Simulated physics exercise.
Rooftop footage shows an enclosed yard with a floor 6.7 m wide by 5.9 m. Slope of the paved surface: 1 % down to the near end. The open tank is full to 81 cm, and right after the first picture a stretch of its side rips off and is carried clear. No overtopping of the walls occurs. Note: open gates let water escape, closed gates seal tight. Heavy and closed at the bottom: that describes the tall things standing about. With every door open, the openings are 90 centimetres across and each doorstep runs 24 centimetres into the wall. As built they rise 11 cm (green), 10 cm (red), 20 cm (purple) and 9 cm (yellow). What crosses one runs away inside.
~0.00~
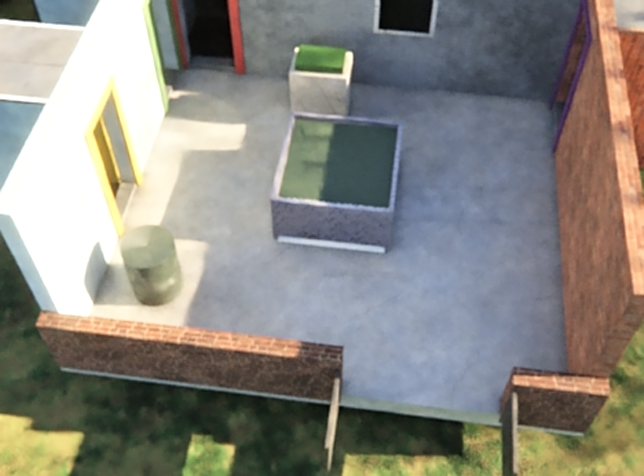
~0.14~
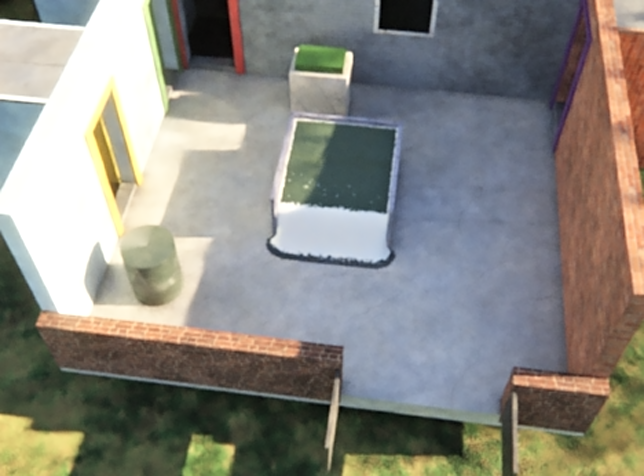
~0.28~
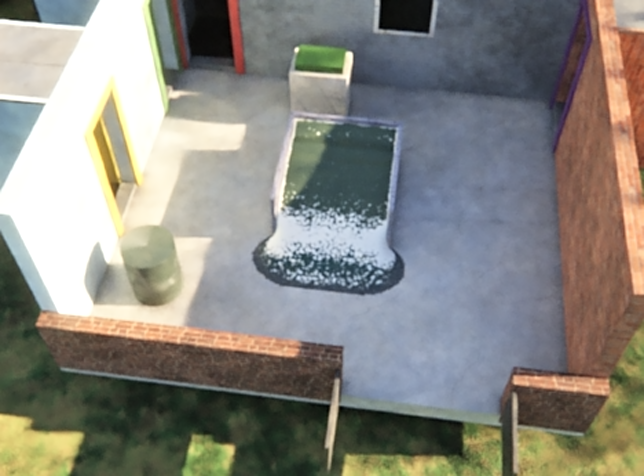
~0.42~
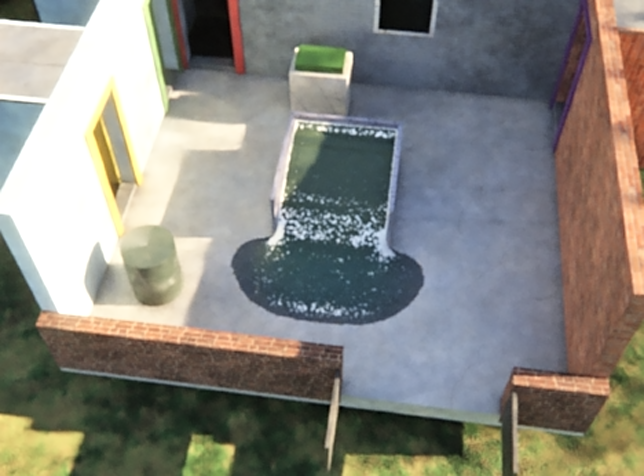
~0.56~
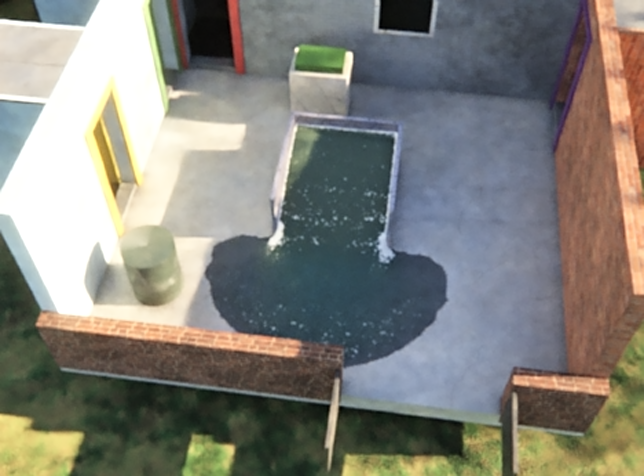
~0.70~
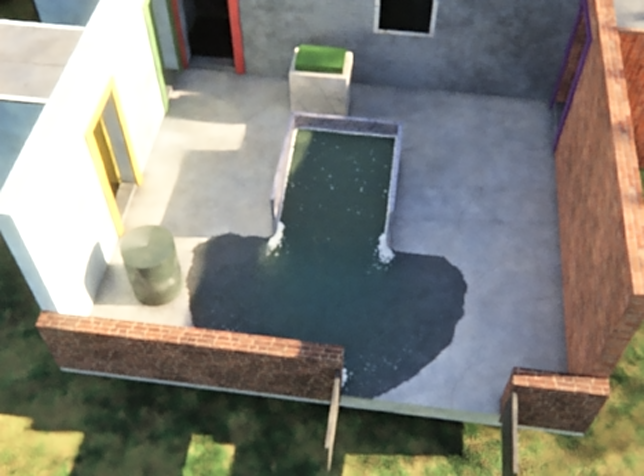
In a walled yard, water pours from the open tank's front and spreads across the floor.
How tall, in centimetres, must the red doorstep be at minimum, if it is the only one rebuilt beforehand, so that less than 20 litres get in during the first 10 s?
It needs to be at least 7 cm tall.
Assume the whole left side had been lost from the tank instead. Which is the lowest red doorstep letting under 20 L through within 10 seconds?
With that break, close to 26 cm.
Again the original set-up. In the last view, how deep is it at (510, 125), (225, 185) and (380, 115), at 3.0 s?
That's 0, 0 and 0 cm, in the order given.
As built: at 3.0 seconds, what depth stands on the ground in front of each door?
In cm - green: 0, red: 0, purple: 0, yellow: 5.
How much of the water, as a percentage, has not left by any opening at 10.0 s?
What remains is some 58 per cent of the water.
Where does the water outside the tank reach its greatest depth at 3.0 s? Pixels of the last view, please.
Near pixel (78, 346).
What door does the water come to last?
I'd say the purple one.
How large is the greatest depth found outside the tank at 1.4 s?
Close to 48 centimetres.
After 1.4 s water covers 25 % of the floor, deepest (48 cm) near (299, 361); it has not reached the red door.
After 3.0 s water covers 40 % of the floor, deepest (37 cm) near (78, 346); it has not reached the red door.
After 10.0 s water covers 95 % of the floor, deepest (8 cm) near (140, 181); 6 cm at the red door, 4 litres in over its 10 cm doorstep.
At the red door as built, the water arrived by 4.0 s and peaked near 13 cm at 4.6 s.
With a doorstep of 6.5 cm, 24 litres would have come in within the 10 s; with 8 cm, 12 litres. So under 20 litres takes about 7 cm.
